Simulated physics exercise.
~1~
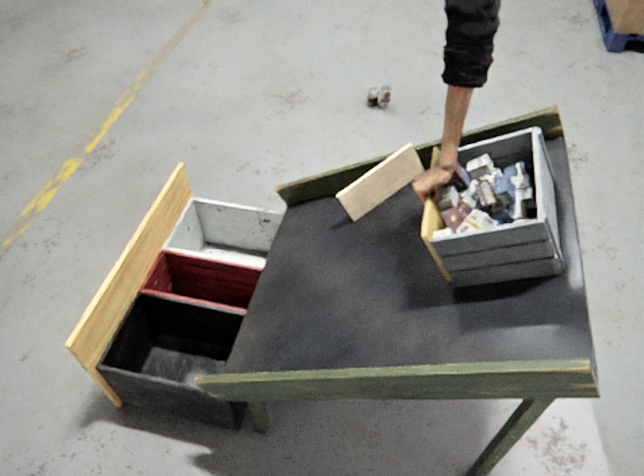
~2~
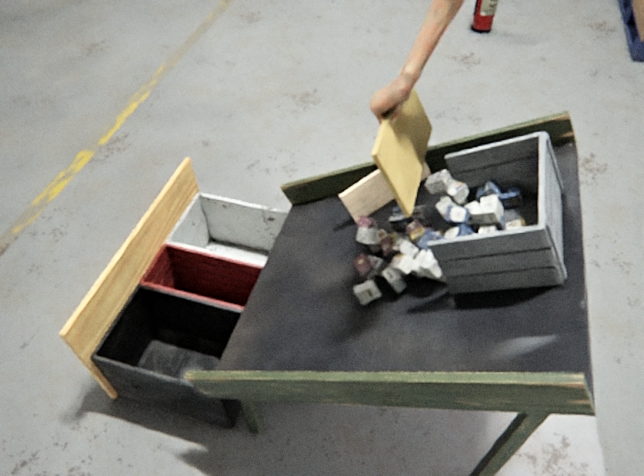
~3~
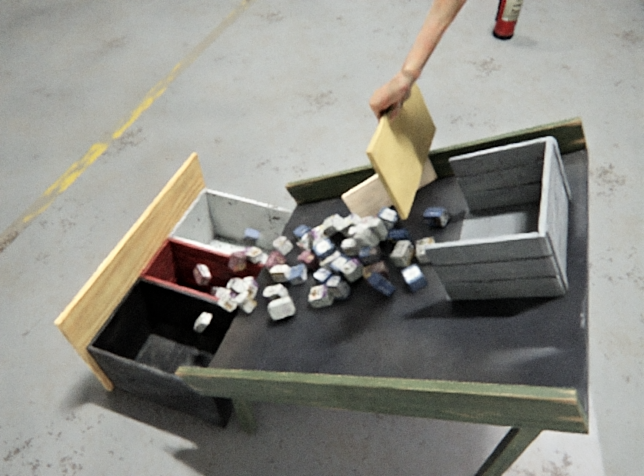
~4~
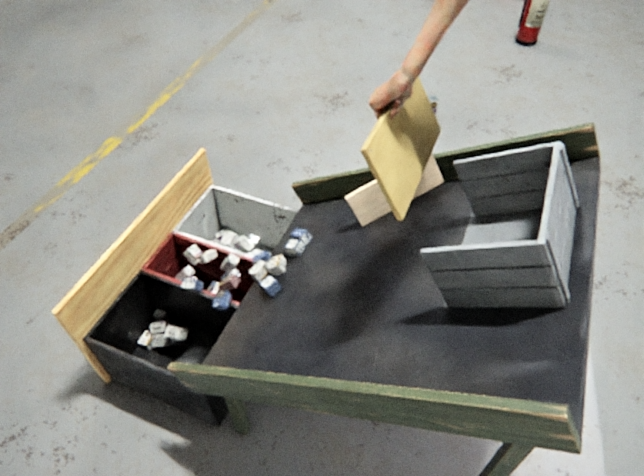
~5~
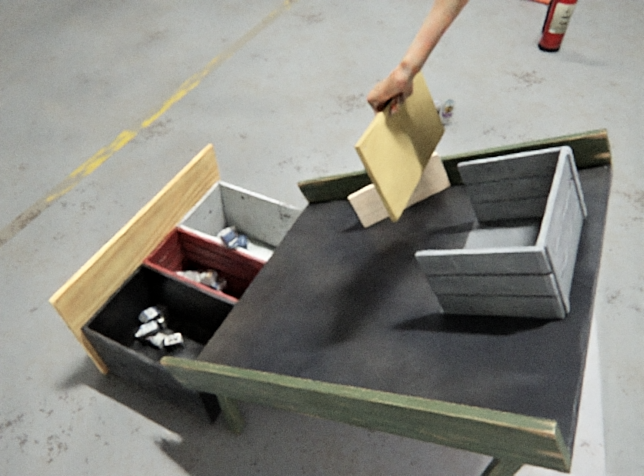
Small cartons tumble down a dark slope into three bins after a hand lifts the gate.
